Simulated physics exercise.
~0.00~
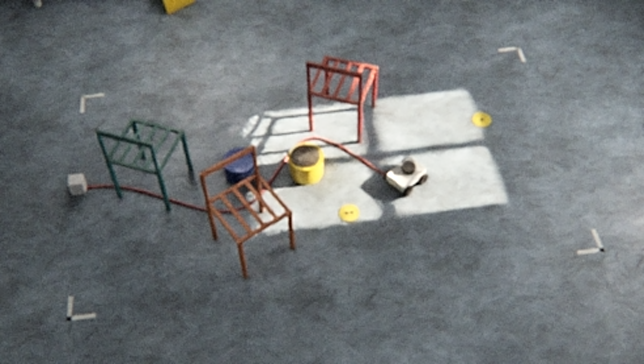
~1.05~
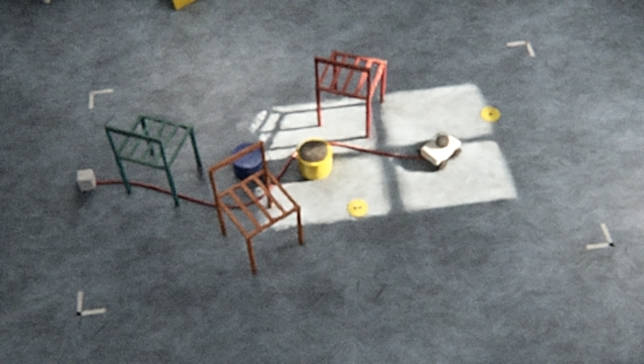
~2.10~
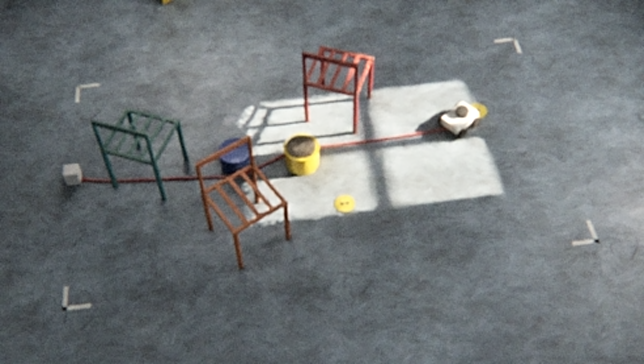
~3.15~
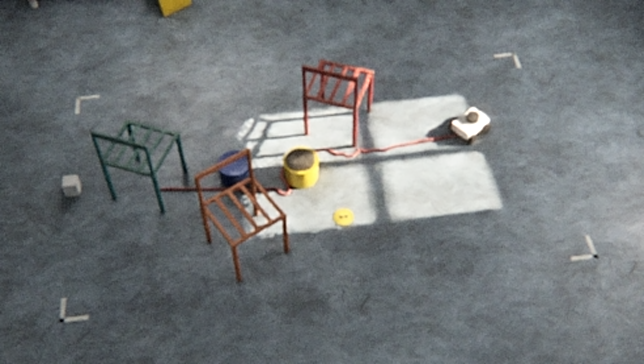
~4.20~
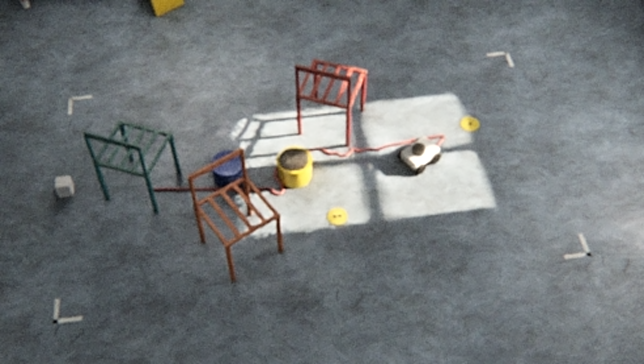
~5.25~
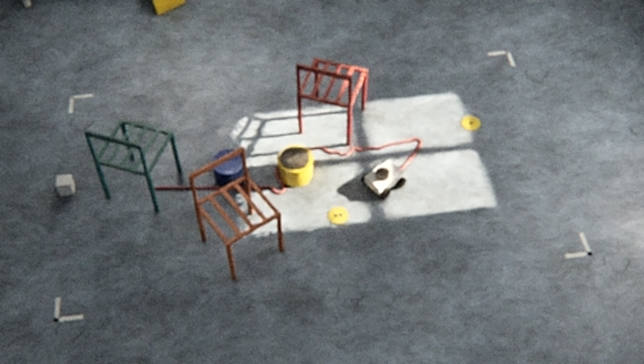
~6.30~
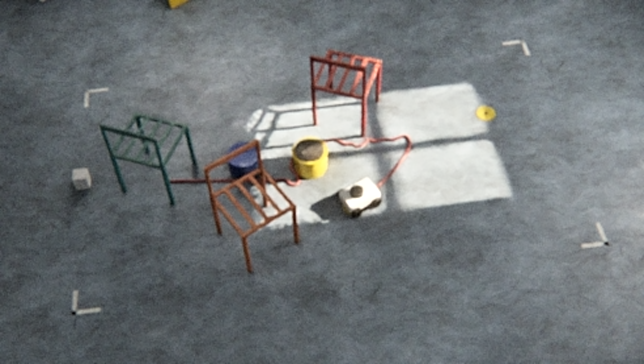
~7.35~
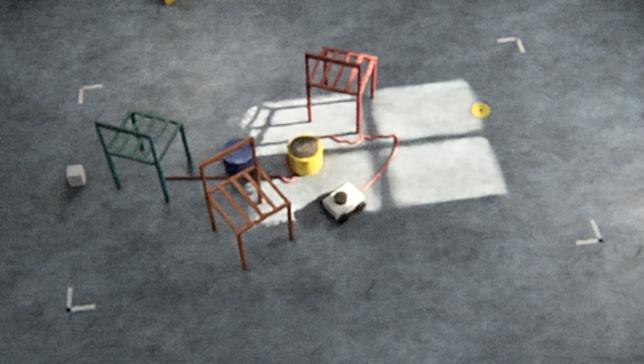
The clip opens on a grey floor where a red lead runs from a small pale block at the left, past teal, orange and red chairs, a blue bucket and a yellow pot, to a small white cart. The cart moves right and up towards the far yellow mark, drawing the lead nearly straight. As it reaches the mark, the plug comes out of the block and the lead slackens. The cart then turns back left and down, the lead bending into a loop behind it. It ends over the nearer yellow mark, unplugged, with the chairs, pot and bucket still standing in place.
